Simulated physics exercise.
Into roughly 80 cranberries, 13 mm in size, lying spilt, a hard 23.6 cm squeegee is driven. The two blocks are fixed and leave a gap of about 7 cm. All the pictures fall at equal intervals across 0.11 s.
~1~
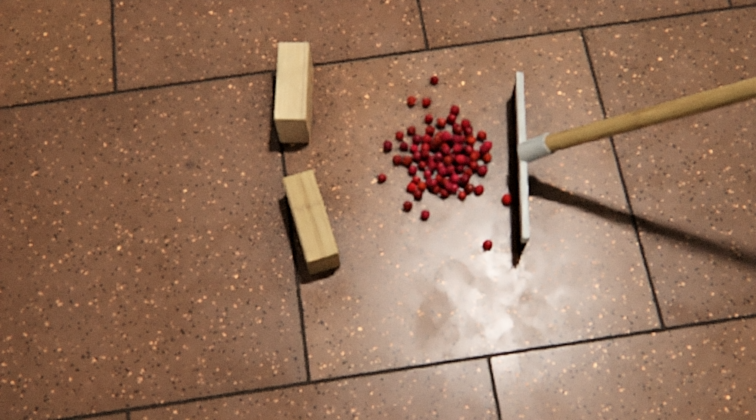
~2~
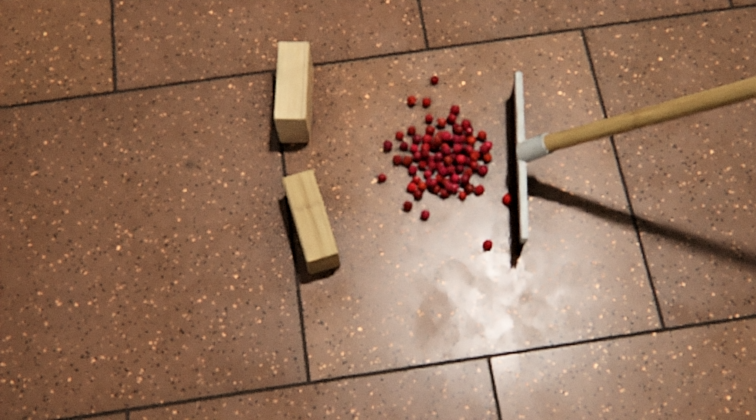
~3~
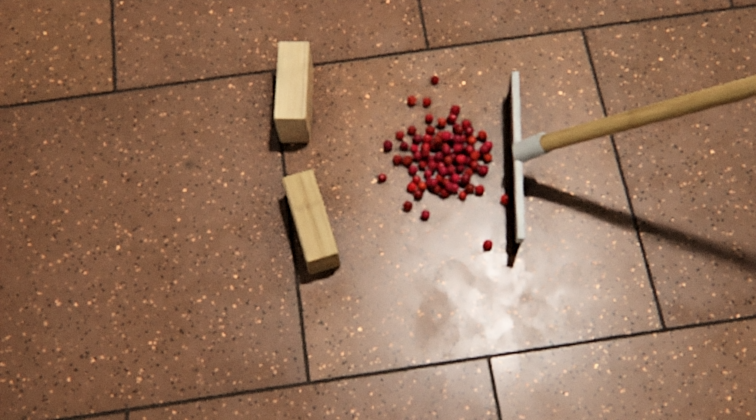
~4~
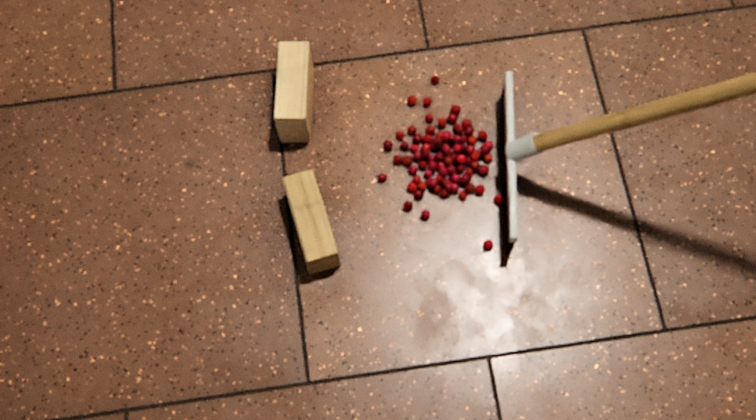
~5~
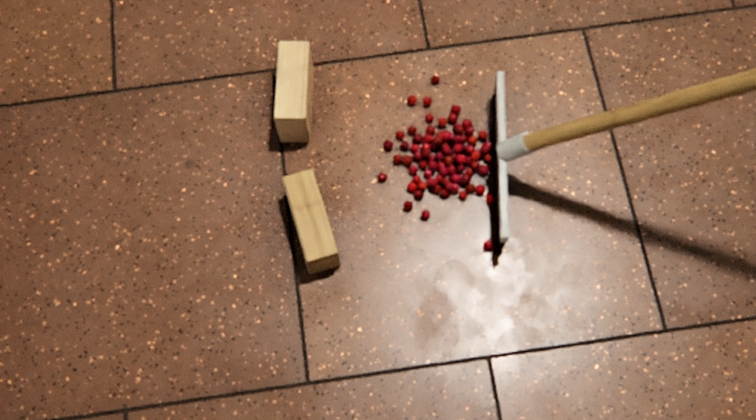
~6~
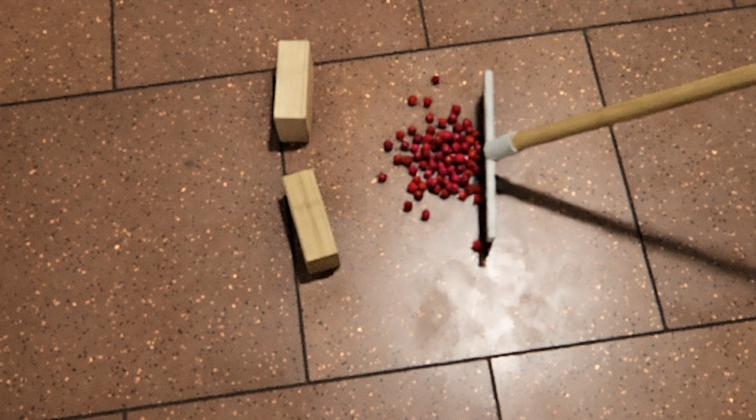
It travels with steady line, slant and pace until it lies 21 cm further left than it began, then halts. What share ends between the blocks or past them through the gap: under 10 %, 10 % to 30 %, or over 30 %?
Expect a mid-tier count in the gap.
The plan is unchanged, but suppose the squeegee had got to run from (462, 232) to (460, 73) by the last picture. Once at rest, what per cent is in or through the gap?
At rest, 30 per cent has gone through.
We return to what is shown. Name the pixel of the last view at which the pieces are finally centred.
The centre ends up near (328, 152) in the last picture.
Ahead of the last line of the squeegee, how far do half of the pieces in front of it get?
Roughly 4 cm ahead of the line.
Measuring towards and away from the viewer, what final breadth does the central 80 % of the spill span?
Estimate: Close to 16 cm.
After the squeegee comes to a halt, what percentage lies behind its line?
That share is close to 0 per cent.
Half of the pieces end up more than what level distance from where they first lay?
Roughly 16 cm.
Then, 0.16 s after the last picture, squeegee 16 cm from its start, spill 17 cm wide; held up before the blocks 100 %.
Then, 0.33 s after the last picture, squeegee 21 cm from its start, spill 19 cm wide; in or through the gap 10 %, held up before the blocks 90 %.
Then, 0.47 s after the last picture, squeegee 21 cm from its start, spill 19 cm wide; in or through the gap 15 %, held up before the blocks 85 %.
In the end, in or through the gap 15 %, round the near block 0 %, round the far block 0 %, held up before the blocks 85 %.
